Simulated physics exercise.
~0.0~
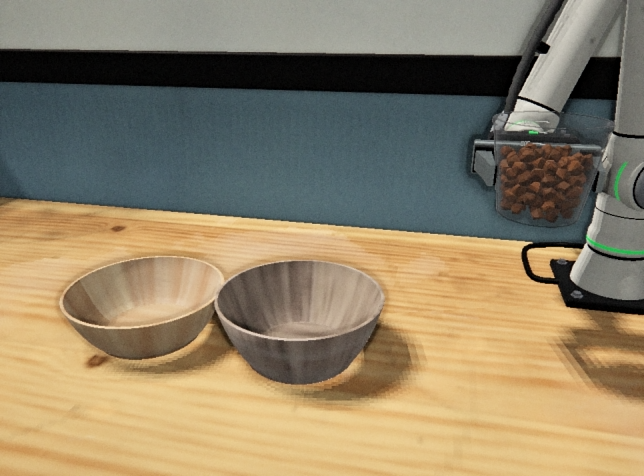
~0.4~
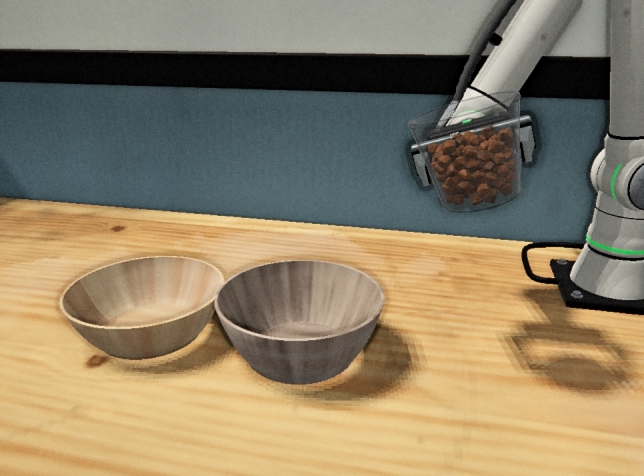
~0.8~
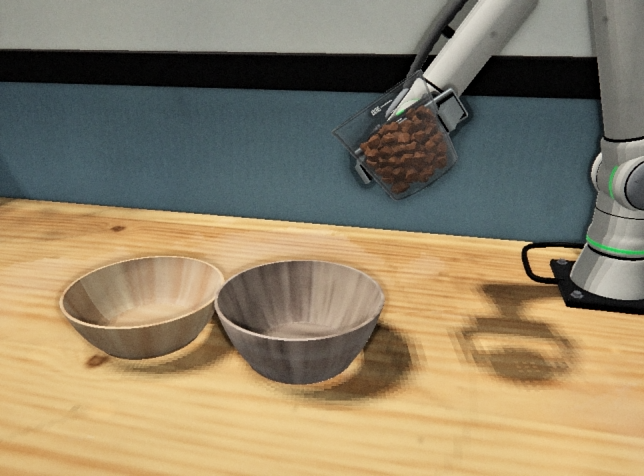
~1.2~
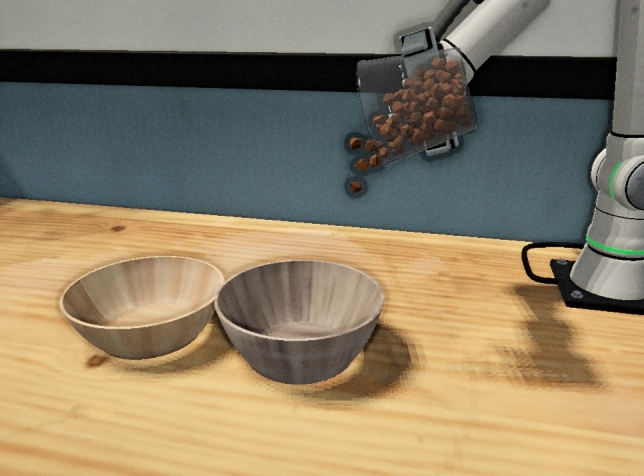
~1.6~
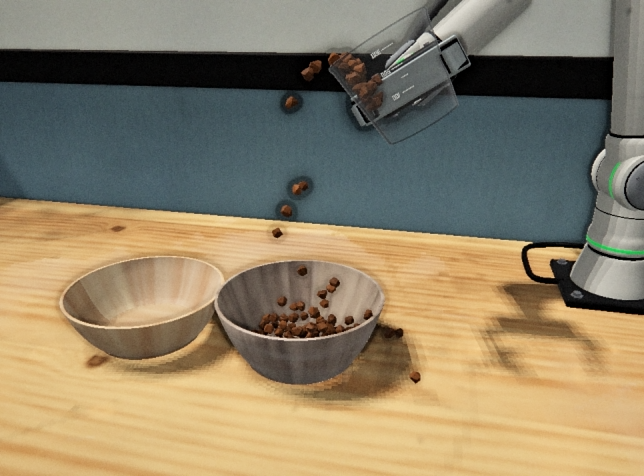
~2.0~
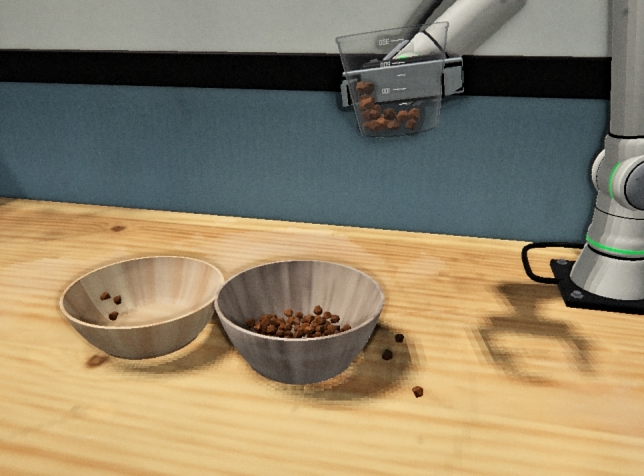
A pale robot arm on the right holds a clear cup of reddish-brown pellets above a light wooden table, seen from a fixed, slightly raised view against a blue wall with a black stripe. Two empty bowls sit side by side toward the left, a tan one and a greyer one nearer the arm. The arm carries the cup left, tipping it until pellets spill over the lip. They tumble mostly into the grey bowl, while a few bounce onto the table. The cup swings back nearly upright, still holding some pellets, with a small heap in the grey bowl and three pieces in the tan one.
